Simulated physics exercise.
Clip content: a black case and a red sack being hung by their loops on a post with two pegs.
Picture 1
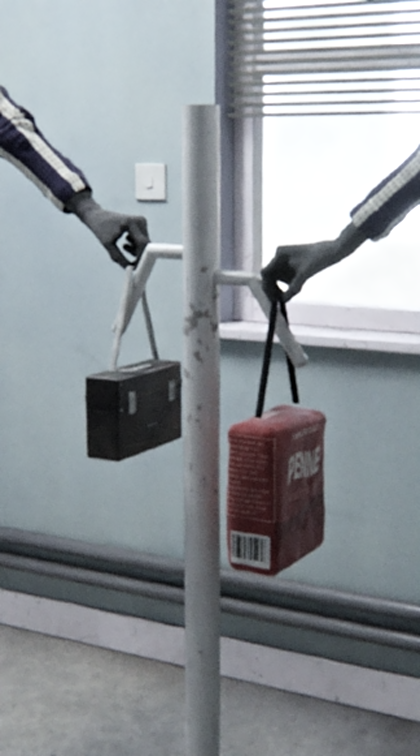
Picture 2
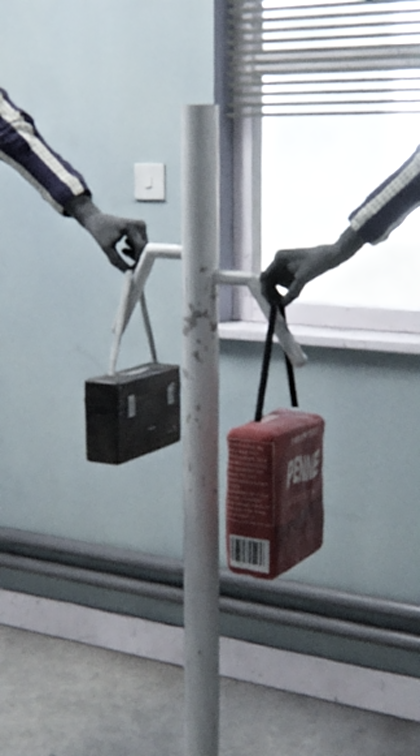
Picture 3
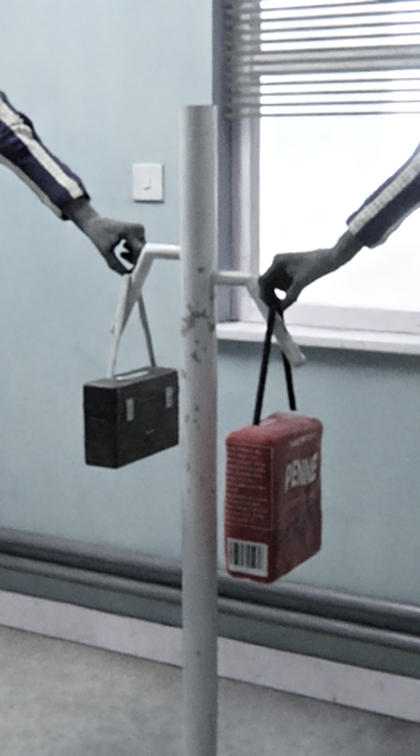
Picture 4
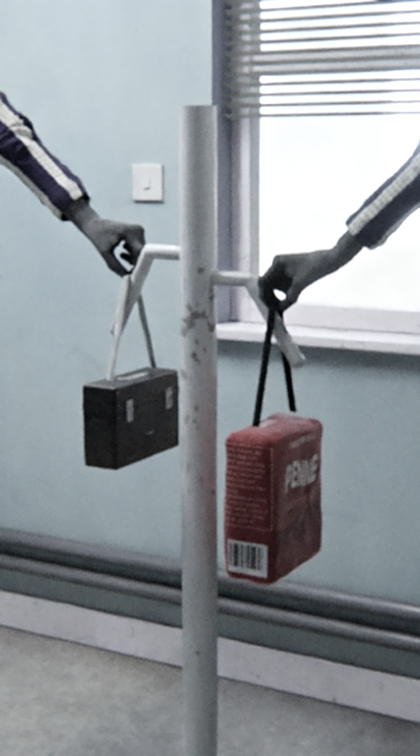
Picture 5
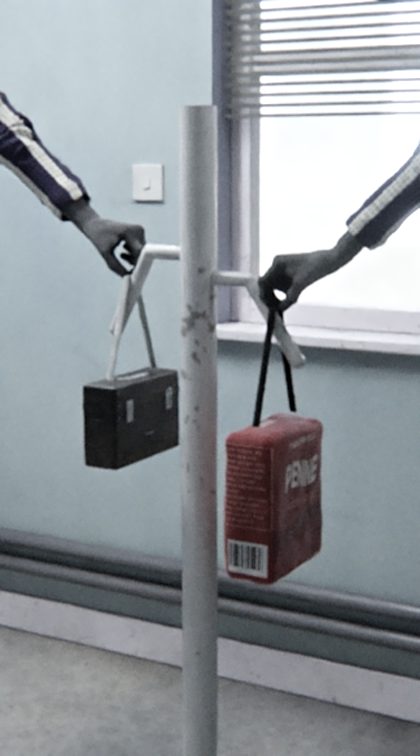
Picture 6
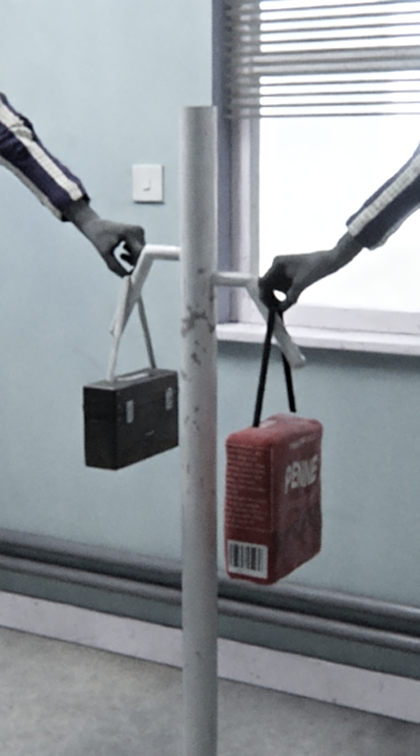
Black case and red sack hanging by their loops from two hands beside a pegged white post, barely shifting downward.
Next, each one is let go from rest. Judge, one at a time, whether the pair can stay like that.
Black case: It falls; red sack: It falls.
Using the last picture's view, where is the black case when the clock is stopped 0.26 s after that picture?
About (134, 520).
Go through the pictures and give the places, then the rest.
The first picture shows black case (136, 408); red sack (277, 488); left peg tip (119, 328); right peg tip (300, 361).
The second picture shows black case (135, 412); red sack (276, 492).
The third picture shows black case (133, 416); red sack (274, 496).
The fourth picture shows black case (133, 416); red sack (274, 497).
The fifth picture shows black case (133, 417); red sack (274, 497).
The sixth picture shows black case (133, 417); red sack (274, 497); left peg tip (116, 330), sloping steeply down; right peg tip (297, 362), sloping steeply down.
Then, 0.26 s later than the last view, black case falling near (134, 519); red sack falling near (274, 603).
Then, 0.50 s later than the last view, black case on the floor; red sack on the floor.
Finally, black case on the floor; red sack on the floor. The black case drops to the floor and the red sack comes down.
